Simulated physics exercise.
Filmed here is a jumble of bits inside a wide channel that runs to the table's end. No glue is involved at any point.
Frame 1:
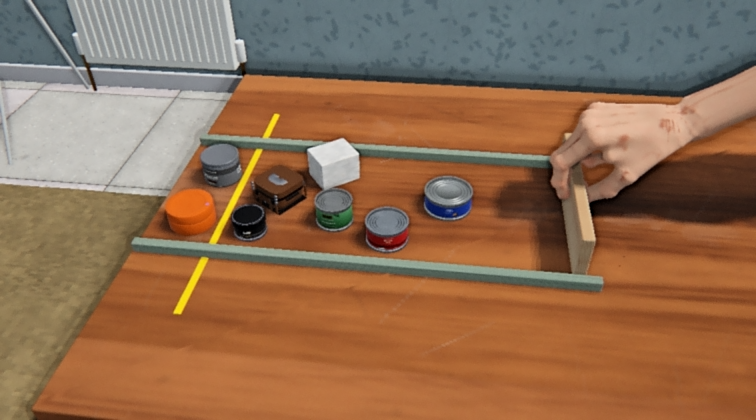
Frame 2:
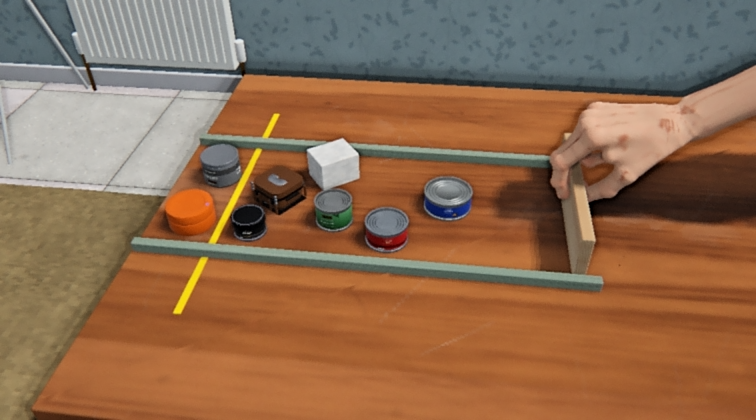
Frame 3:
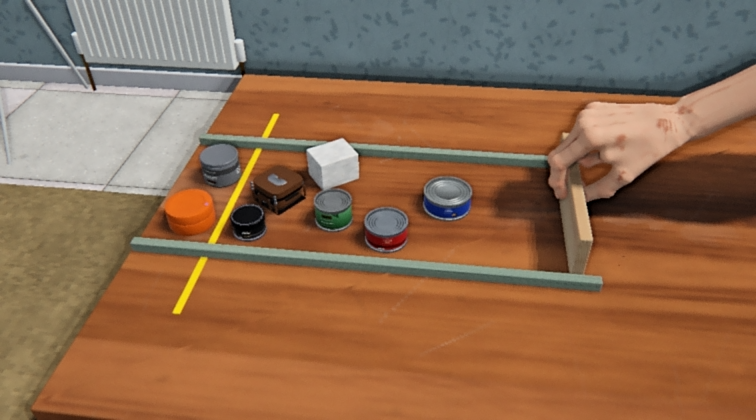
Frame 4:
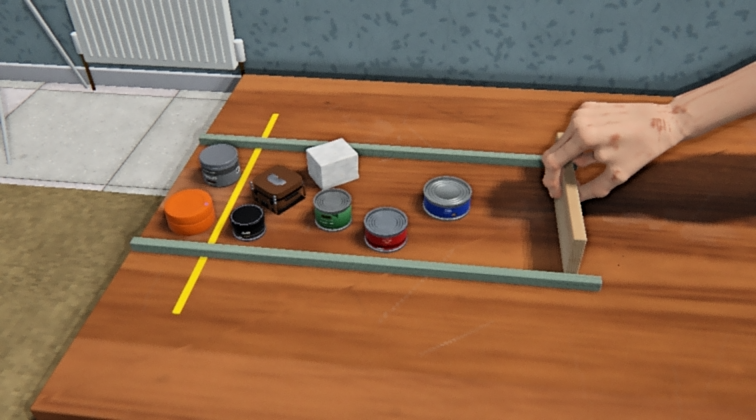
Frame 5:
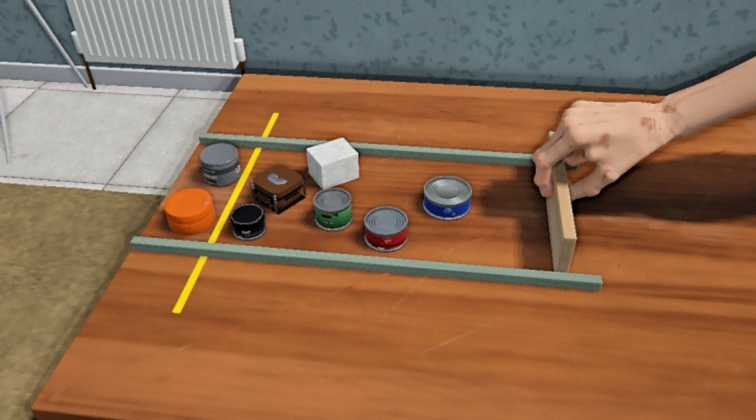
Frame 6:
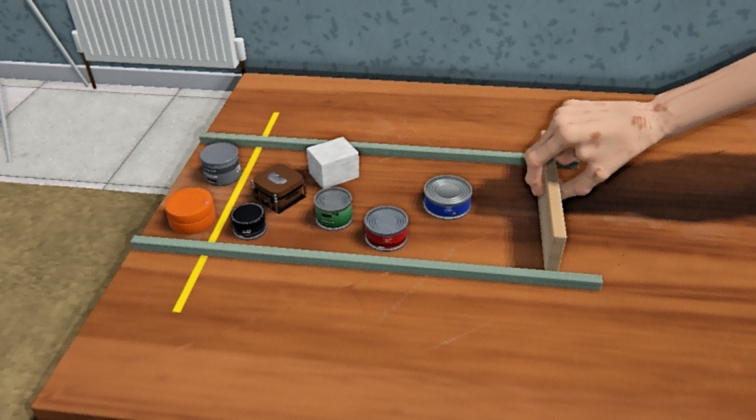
A hand sliding an upright wooden board slightly left between two green strips, while the tins, white block and orange lid stay still.
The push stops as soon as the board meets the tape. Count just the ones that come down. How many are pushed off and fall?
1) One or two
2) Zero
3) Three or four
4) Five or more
(1) One or two.
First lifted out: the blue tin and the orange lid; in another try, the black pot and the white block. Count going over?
First 0, then 0.
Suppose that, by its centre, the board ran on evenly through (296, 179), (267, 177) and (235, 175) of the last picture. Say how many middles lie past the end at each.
The counts are 0, 0 and 3, in that order.
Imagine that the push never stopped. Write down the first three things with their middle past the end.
It goes the grey tub, followed by the orange lid, and then the brown case.
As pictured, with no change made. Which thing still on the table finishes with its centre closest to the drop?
It would be the brown case, I'd say.
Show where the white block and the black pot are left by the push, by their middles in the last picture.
The white block ends at (232, 149) and the black pot at (160, 226).
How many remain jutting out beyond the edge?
In total, 1 of them.
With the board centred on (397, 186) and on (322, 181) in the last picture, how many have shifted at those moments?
First 2, after that 6.
Early on, none off yet; orange lid at rest near (191, 211); grey tub at rest near (221, 165); black pot at rest near (249, 221).
Finally, the number that fall off is one or two; lost, grey tub and orange lid.
